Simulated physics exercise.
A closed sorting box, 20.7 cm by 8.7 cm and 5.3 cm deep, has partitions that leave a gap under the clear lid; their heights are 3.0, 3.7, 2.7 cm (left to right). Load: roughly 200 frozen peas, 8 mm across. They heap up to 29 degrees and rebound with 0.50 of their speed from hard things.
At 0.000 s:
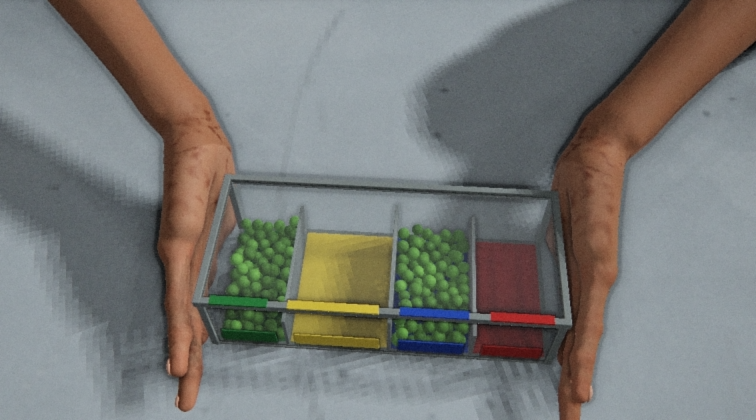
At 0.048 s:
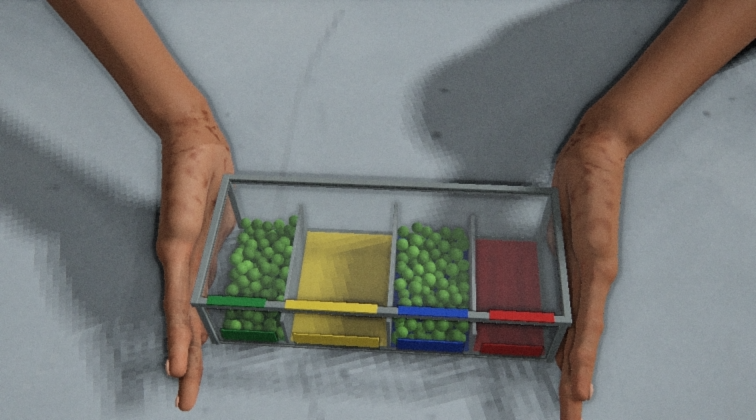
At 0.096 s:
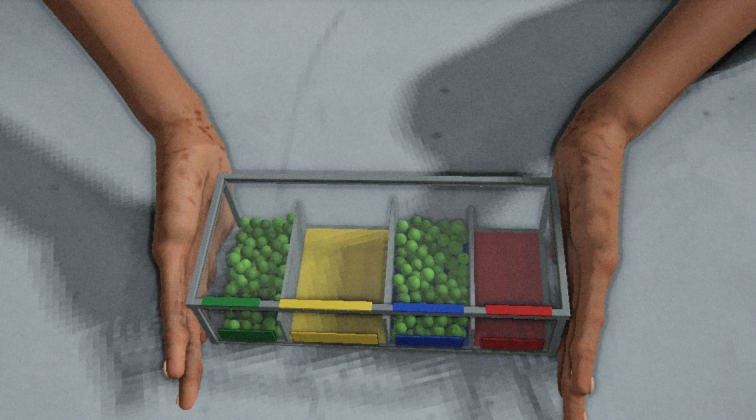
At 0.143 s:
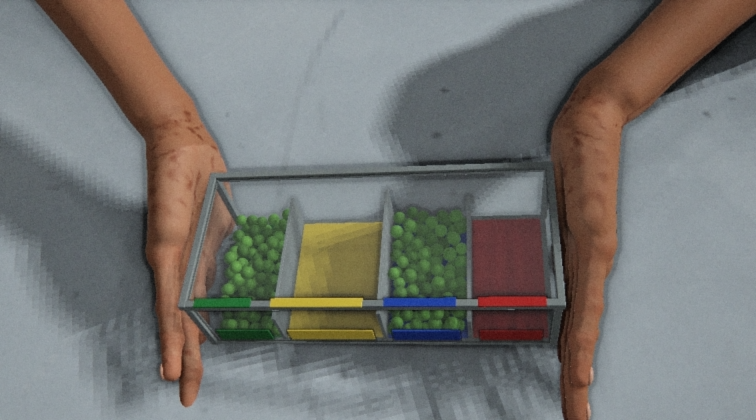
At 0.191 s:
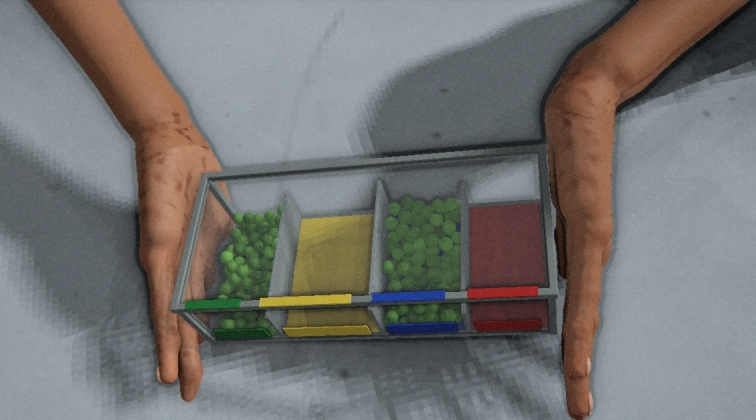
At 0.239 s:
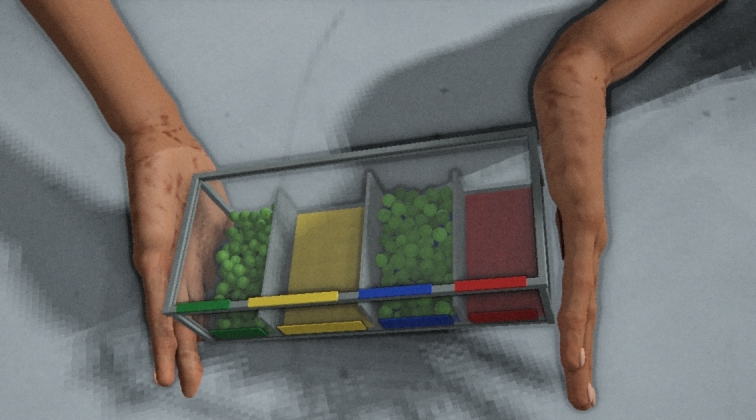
A pale grey, faintly marked surface with soft shadows is seen from above and slightly in front, the view staying still. Two bare hands hold the ends of a clear, grey-edged box with four compartments marked green, yellow, blue and red from left to right, small green balls filling much of the green and blue ones. The hands tilt the box steadily, its right end rising and its left end dipping, while the balls stay in their two compartments.
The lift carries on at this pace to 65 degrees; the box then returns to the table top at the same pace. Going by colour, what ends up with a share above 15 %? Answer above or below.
Red below, blue above, green above, yellow below.
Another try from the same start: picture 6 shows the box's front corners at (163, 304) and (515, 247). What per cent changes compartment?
Then about 0 per cent.
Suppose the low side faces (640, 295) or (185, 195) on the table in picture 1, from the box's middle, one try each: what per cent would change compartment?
Some 5 and 0 per cent.
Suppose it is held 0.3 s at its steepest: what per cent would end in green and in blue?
In that case green 45; blue 55.
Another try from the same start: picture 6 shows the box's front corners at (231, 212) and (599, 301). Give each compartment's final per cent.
Red 5; blue 50; green 40; yellow 5.
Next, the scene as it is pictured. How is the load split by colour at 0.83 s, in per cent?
Red 0; blue 55; green 45; yellow 0.
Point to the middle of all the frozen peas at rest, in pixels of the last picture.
Around (400, 292).
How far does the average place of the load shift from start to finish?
Roughly 1.0 cm.
Then, at 0.83 s, tilt 64 degrees; blue 55 %, green 45 %.
Then, at 1.22 s, tilt 27 degrees; blue 55 %, green 45 %.
After 1.70 s, tilt 0 degrees; blue 55 %, green 45 %.
By 2.4 s all is still; red 0 %, blue 55 %, green 45 %, yellow 0 %.
